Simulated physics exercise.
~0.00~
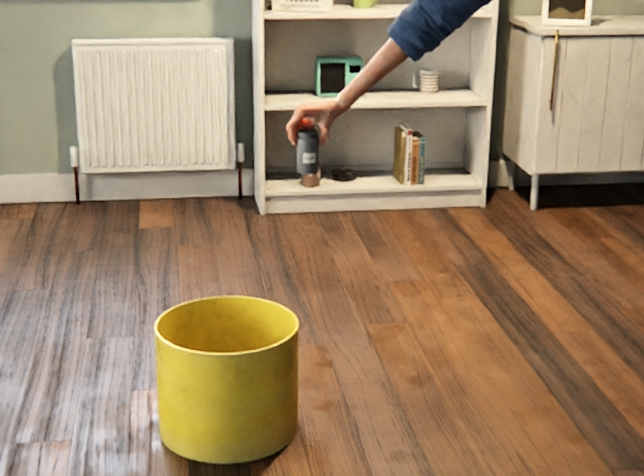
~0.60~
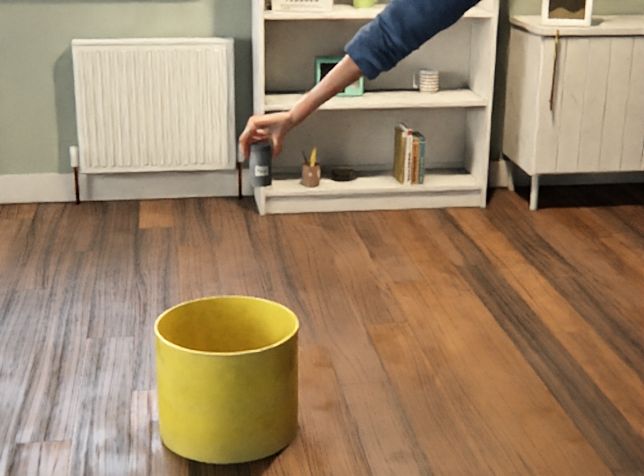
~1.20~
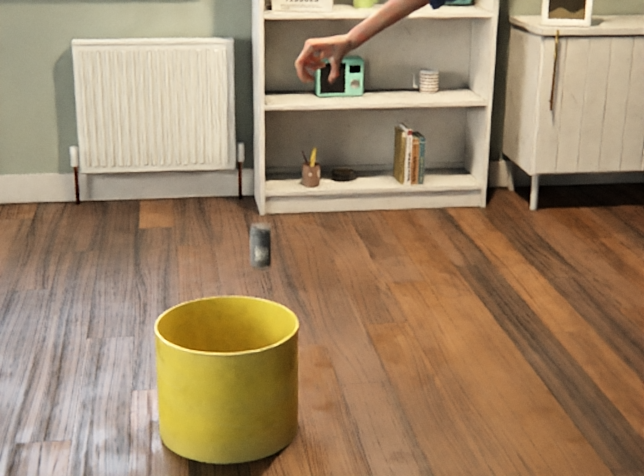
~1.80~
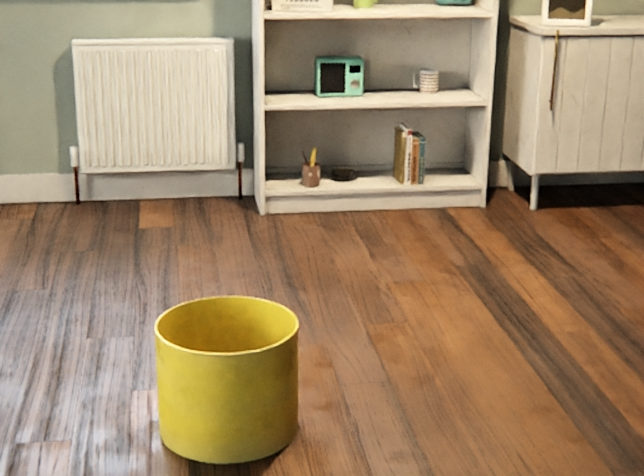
A grey shaker is carried left from a low bookcase shelf by a hand, which releases it above a yellow container on the wooden floor and draws back. The shaker falls upright and drops into the container, out of sight, as the arm leaves view.
